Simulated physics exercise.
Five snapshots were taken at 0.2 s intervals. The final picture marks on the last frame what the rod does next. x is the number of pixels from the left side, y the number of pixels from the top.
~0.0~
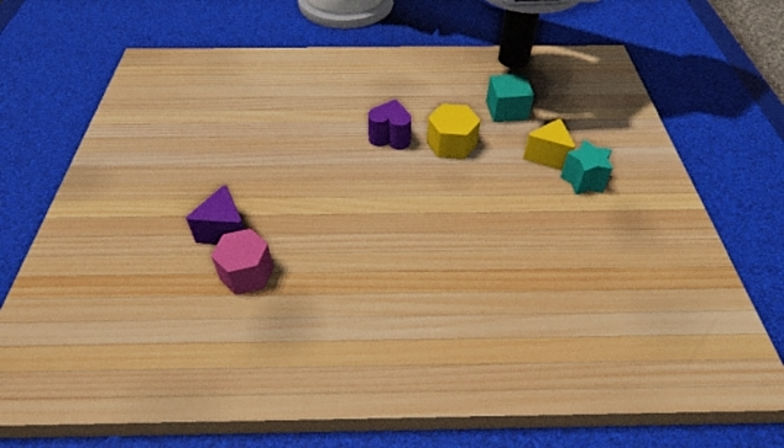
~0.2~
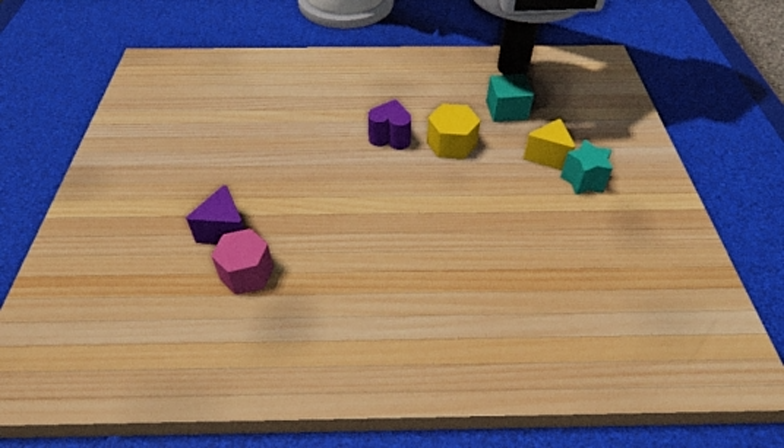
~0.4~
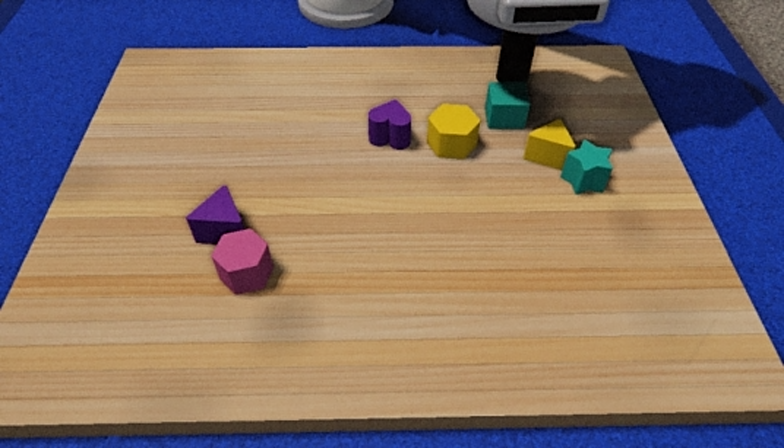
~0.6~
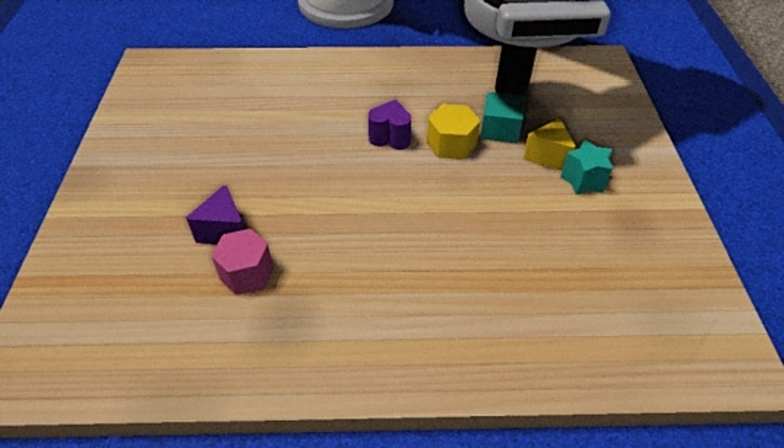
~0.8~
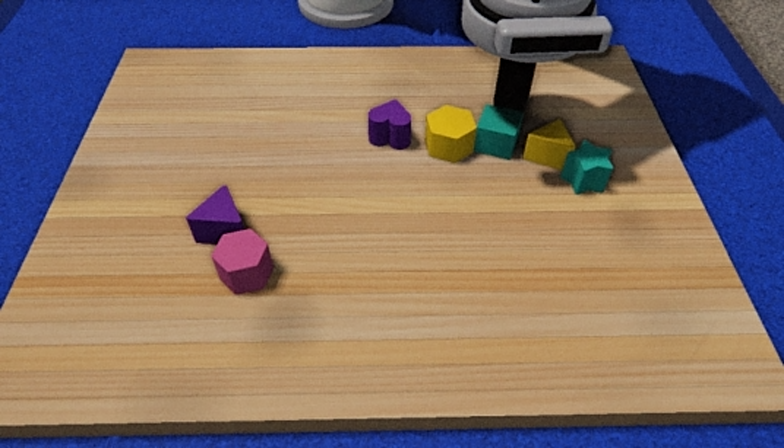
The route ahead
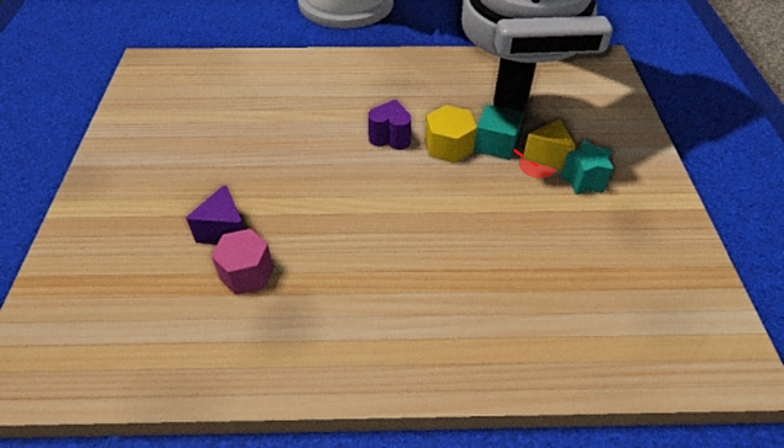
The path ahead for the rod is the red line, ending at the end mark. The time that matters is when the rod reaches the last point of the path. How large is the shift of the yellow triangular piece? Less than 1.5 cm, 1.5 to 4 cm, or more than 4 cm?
1.5-4 cm.
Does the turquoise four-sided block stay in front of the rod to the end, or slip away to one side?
At that point it is off to one side or behind.
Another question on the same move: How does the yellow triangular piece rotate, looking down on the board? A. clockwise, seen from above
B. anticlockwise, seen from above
B - anticlockwise, seen from above.
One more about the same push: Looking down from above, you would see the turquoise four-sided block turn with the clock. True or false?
The statement is correct.
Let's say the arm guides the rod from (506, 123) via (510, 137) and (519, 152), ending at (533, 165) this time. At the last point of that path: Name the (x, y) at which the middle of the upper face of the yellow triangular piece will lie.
Close to (573, 142).
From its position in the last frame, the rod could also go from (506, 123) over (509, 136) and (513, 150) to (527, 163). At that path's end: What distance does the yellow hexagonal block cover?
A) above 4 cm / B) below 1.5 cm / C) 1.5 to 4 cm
(B)
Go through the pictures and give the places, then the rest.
In the first frame, rod's lower end (514, 60); yellow hexagonal block (454, 119); turquoise four-sided block (512, 85); yellow triangular piece (555, 133); turquoise star (593, 155).
In the second frame, rod (513, 68); blocks still.
In the third frame, rod (512, 79); turquoise four-sided block (509, 93).
In the fourth frame, rod (511, 91); turquoise four-sided block (505, 105).
In the fifth frame, rod (510, 105); yellow hexagonal block (452, 121); turquoise four-sided block (500, 119); yellow triangular piece (555, 133); turquoise star (593, 155).
Drawn move, from (506, 123) through (507, 138) and (518, 153) to (537, 166).
The first path, step by step. Halfway along, rod (514, 128); turquoise four-sided block (495, 141), turned 25° clockwise.
At the end, rod (542, 148); yellow hexagonal block still; turquoise four-sided block (496, 143), turned 35° clockwise; yellow triangular piece (576, 139), turned 55° anticlockwise; turquoise star (601, 158).
